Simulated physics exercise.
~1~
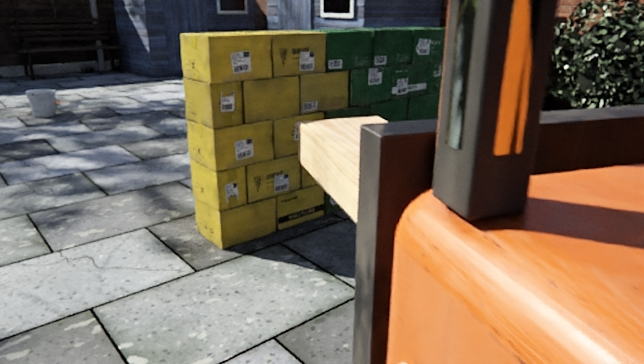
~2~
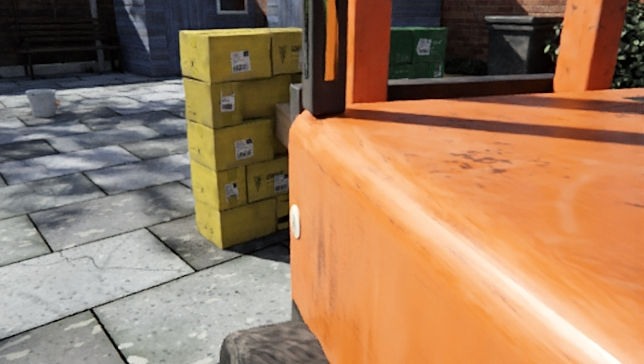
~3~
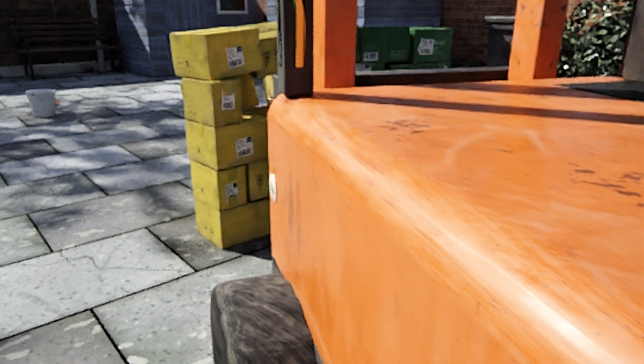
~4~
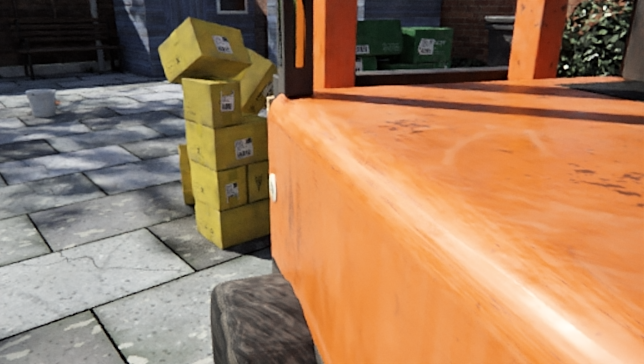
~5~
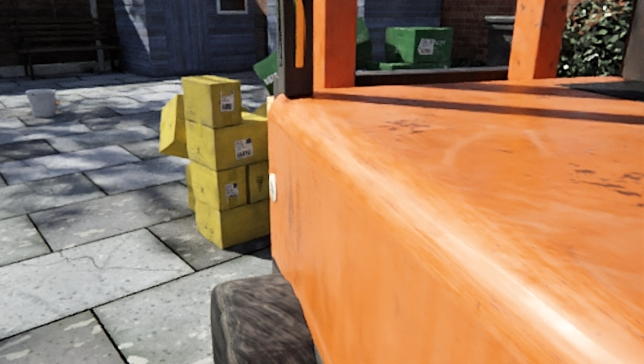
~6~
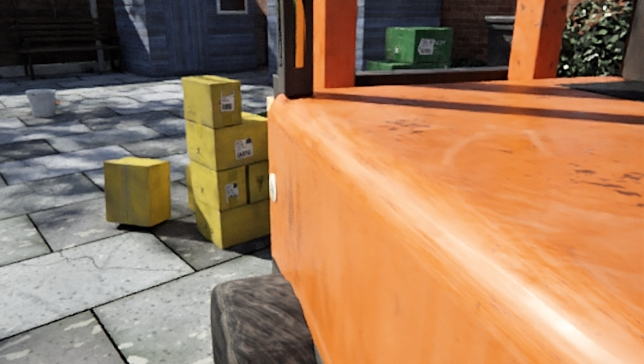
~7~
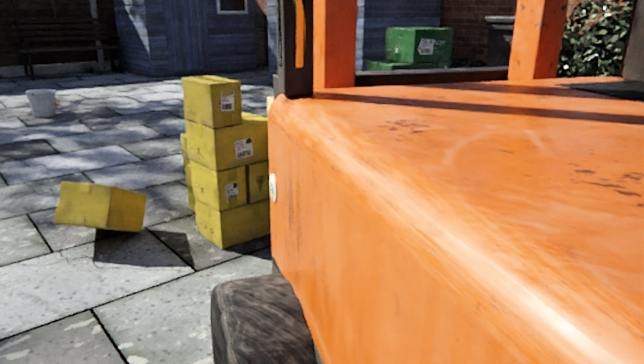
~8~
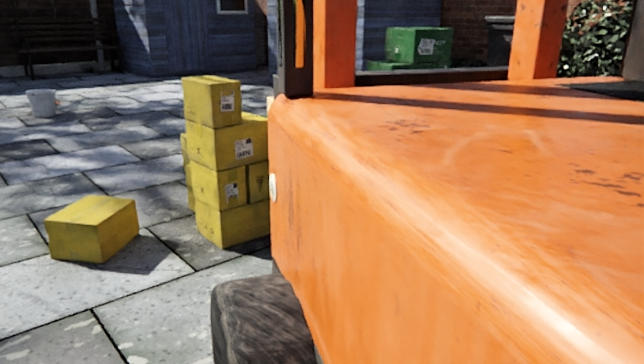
An orange lift truck carrying a load drove into a wall of yellow and green boxes and stopped, knocking some loose. A yellow box from the top tipped over the left end, tumbled onto the paving and came to rest beside the yellow boxes still stacked.
